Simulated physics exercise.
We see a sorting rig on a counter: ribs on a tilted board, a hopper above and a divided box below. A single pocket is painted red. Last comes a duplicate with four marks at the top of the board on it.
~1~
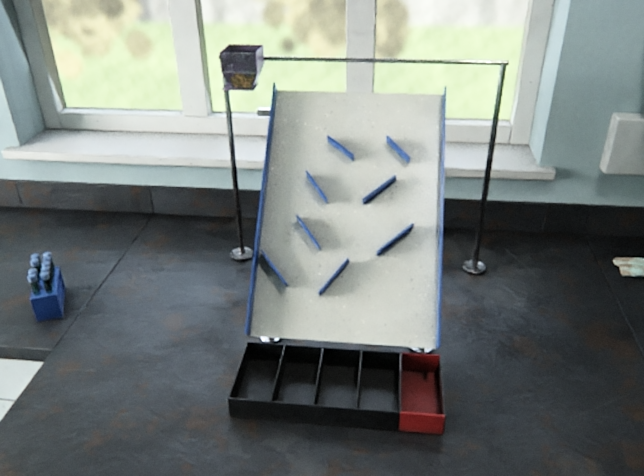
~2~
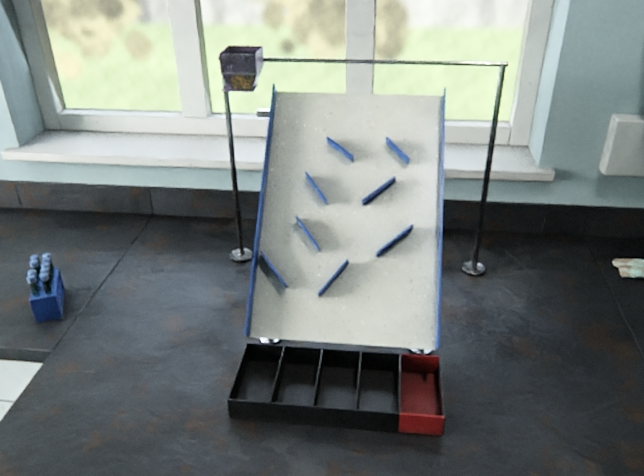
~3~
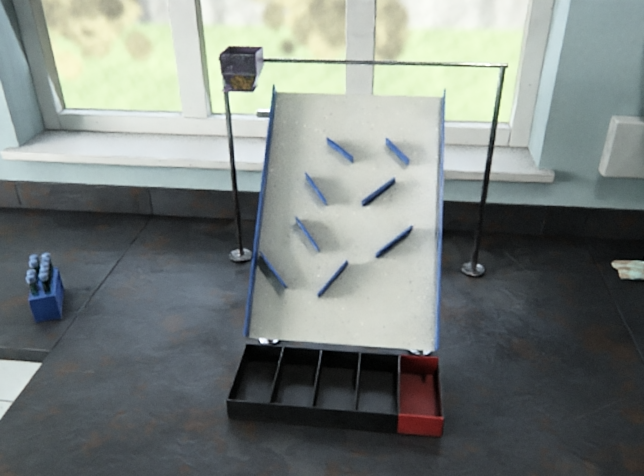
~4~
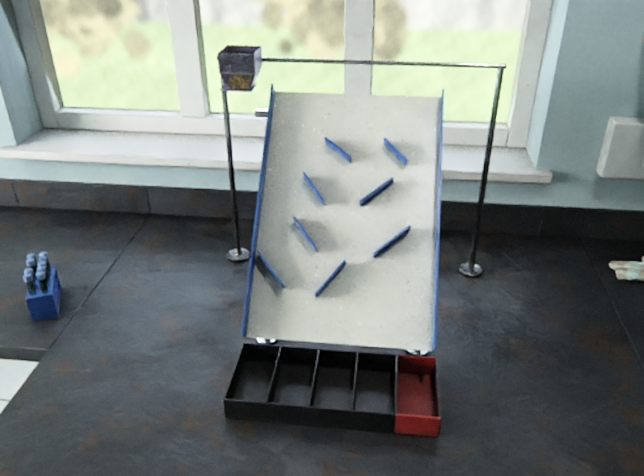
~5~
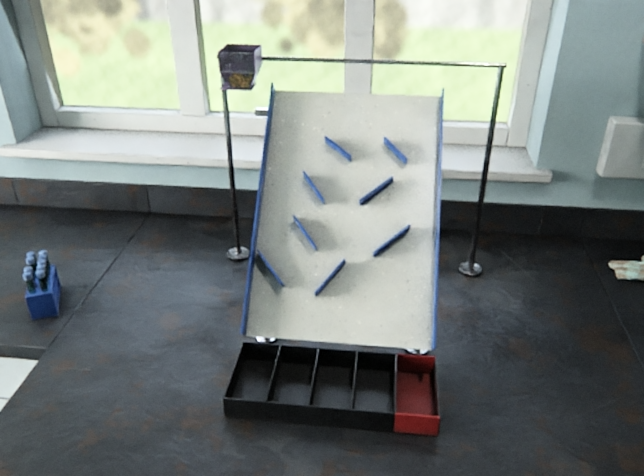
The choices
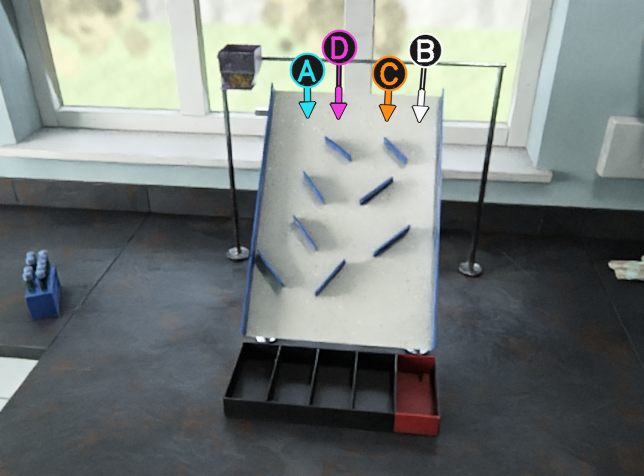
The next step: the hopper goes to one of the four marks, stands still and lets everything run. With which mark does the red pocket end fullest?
Take B.
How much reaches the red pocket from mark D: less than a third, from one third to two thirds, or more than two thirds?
Mark D gives less than a third.
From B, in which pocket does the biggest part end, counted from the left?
It is the fifth one.
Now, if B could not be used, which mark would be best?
Mark C.
On the marked copy, mark A meets the board at (307, 112); mark B meets the board at (419, 116); mark C meets the board at (387, 115); mark D meets the board at (338, 113).
With A, about a tenth in the red pocket, roughly two thirds in other pockets, roughly a quarter outside the box.
With B, roughly half in the red pocket, about a tenth in other pockets, roughly a third outside the box.
With C, roughly a quarter in the red pocket, roughly a third in other pockets, roughly a third outside the box.
With D, about a tenth in the red pocket, roughly two thirds in other pockets, roughly a quarter outside the box.
